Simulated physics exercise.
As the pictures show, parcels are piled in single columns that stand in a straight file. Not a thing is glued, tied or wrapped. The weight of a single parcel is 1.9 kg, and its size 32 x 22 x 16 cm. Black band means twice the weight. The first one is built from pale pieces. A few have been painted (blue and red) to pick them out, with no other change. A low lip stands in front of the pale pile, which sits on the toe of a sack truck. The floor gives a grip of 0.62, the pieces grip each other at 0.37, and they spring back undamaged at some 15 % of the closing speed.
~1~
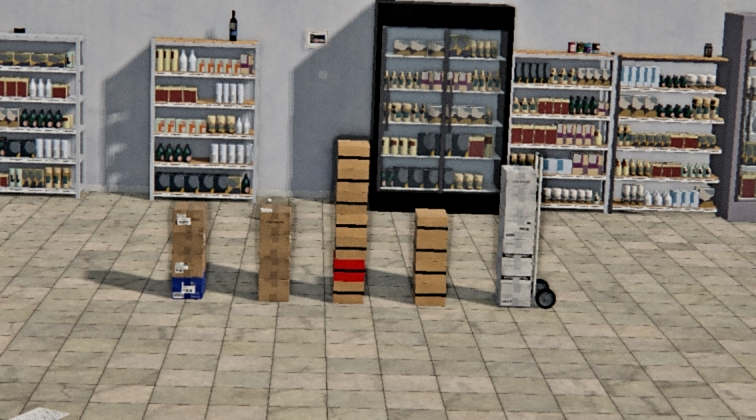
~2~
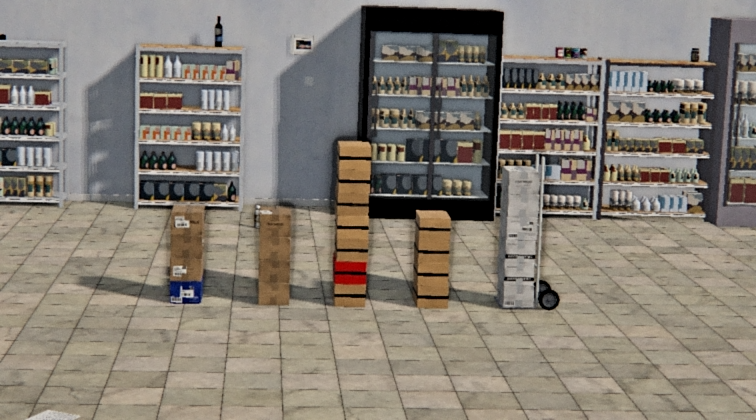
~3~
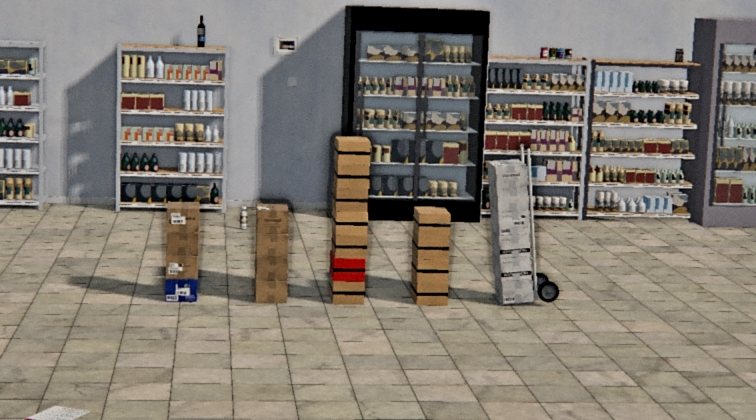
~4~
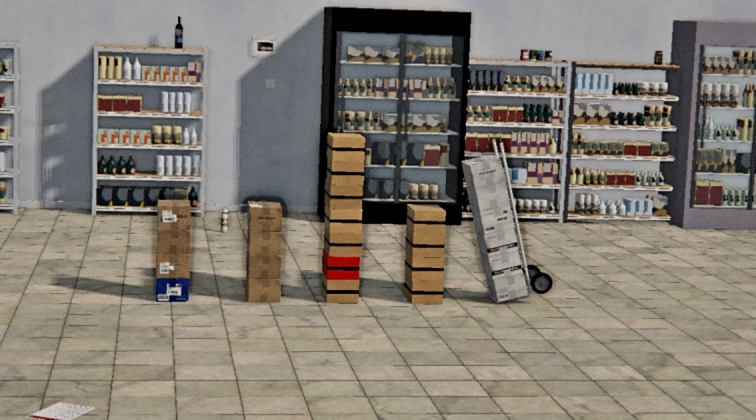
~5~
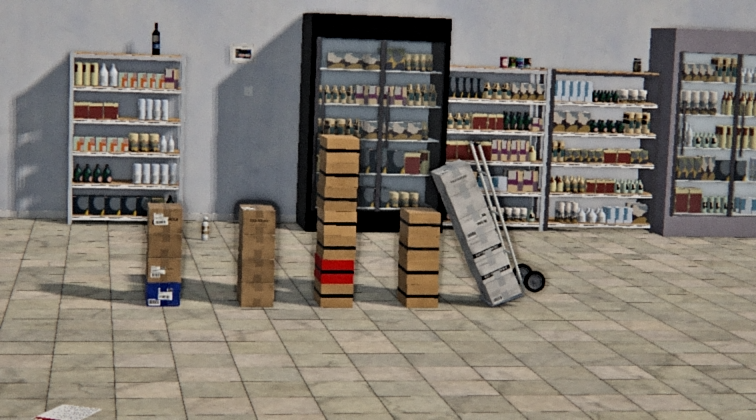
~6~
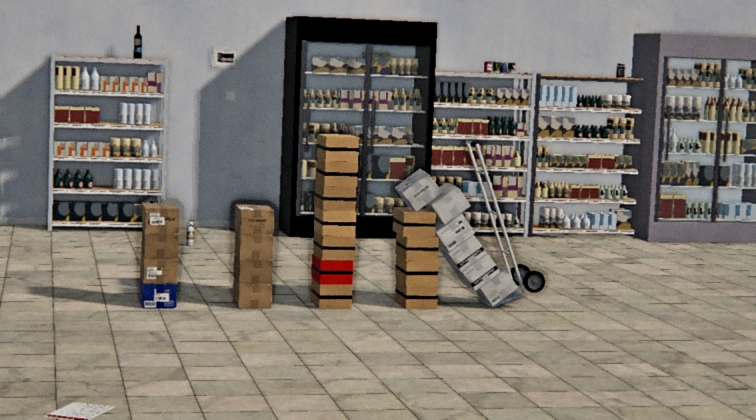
A sack truck loaded with a pale pile of parcels leaned steadily to the left, and the pile bent over until its top parcels slid against the nearest brown stack, with shop shelves behind.
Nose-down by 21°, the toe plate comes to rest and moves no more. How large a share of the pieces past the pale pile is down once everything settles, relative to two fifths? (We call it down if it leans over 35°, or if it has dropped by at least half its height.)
It's going to be south of two fifths down, I reckon.
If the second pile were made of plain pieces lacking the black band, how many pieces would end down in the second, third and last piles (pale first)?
Second: 0; third: 0; last: 0.
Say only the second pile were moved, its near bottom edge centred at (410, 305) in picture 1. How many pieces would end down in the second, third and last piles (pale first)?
The second pile ends with 0 down, the third with 0, the last with 0.
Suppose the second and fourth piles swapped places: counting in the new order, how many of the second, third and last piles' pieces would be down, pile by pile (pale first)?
Down tally in the new order: Second = 0, third = 0, last = 0.
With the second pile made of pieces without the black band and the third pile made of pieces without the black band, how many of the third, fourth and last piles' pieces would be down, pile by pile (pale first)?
The tally would be third 7, then fourth 4, then last 4.
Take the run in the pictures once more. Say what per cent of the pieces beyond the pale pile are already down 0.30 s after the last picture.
At that instant, 0 percent.
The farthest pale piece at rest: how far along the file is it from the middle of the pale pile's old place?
About 100 cm.
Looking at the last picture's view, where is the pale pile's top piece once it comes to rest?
Near (369, 206).
Then, 0.06 s after the last picture, 4 of the pale pile down; none of the 19 other parcels down, 1 disturbed.
Then, 0.14 s after the last picture, 4 of the pale pile down; none of the 19 other parcels down, 2 disturbed.
Then, 0.30 s after the last picture, 5 of the pale pile down; none of the 19 other parcels down, 4 disturbed.
Then, 0.44 s after the last picture, 6 of the pale pile down; none of the 19 other parcels down, 4 disturbed.
At rest, 6 of the pale pile down; none of the 19 other parcels down, 4 disturbed; red parcel unmoved; blue parcel unmoved. That is 0 per cent. As the last picture would show them, middles, red parcel near (332, 269), blue parcel near (158, 292).
